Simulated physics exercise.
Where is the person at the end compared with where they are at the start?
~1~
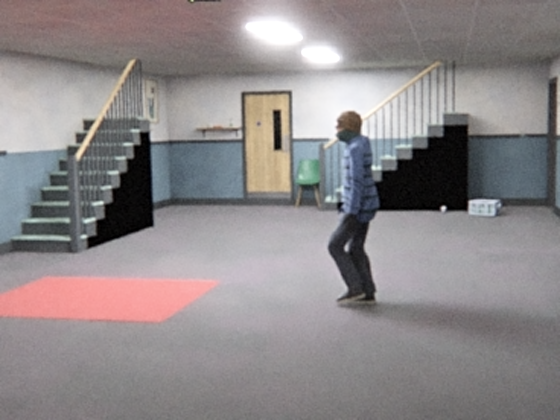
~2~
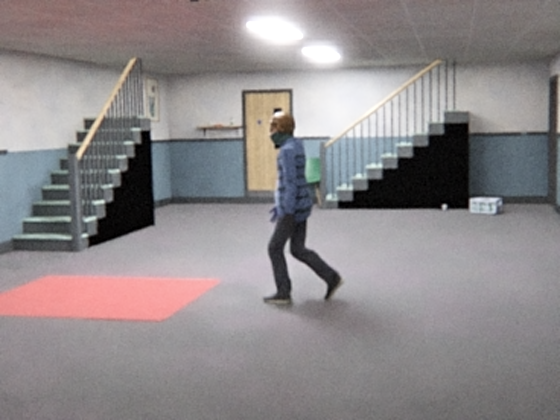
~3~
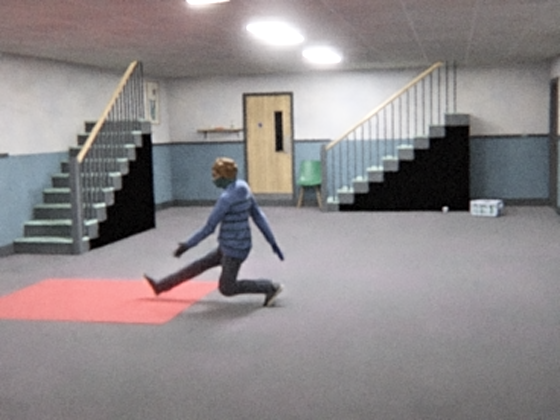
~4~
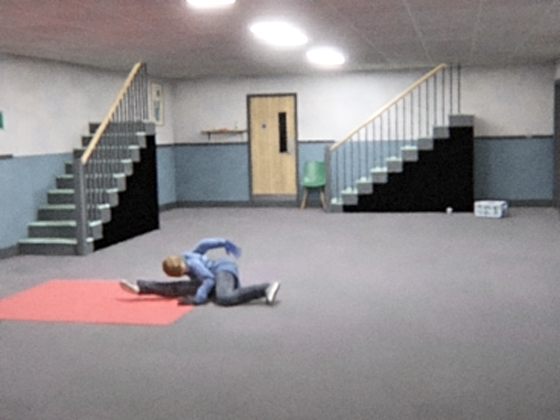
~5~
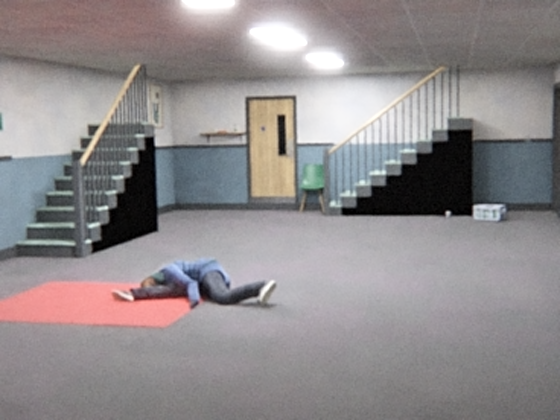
At the start the person is upright on the grey floor to the right of the red mat. By the end they are farther left and lower, lying partly over the edge of the mat.
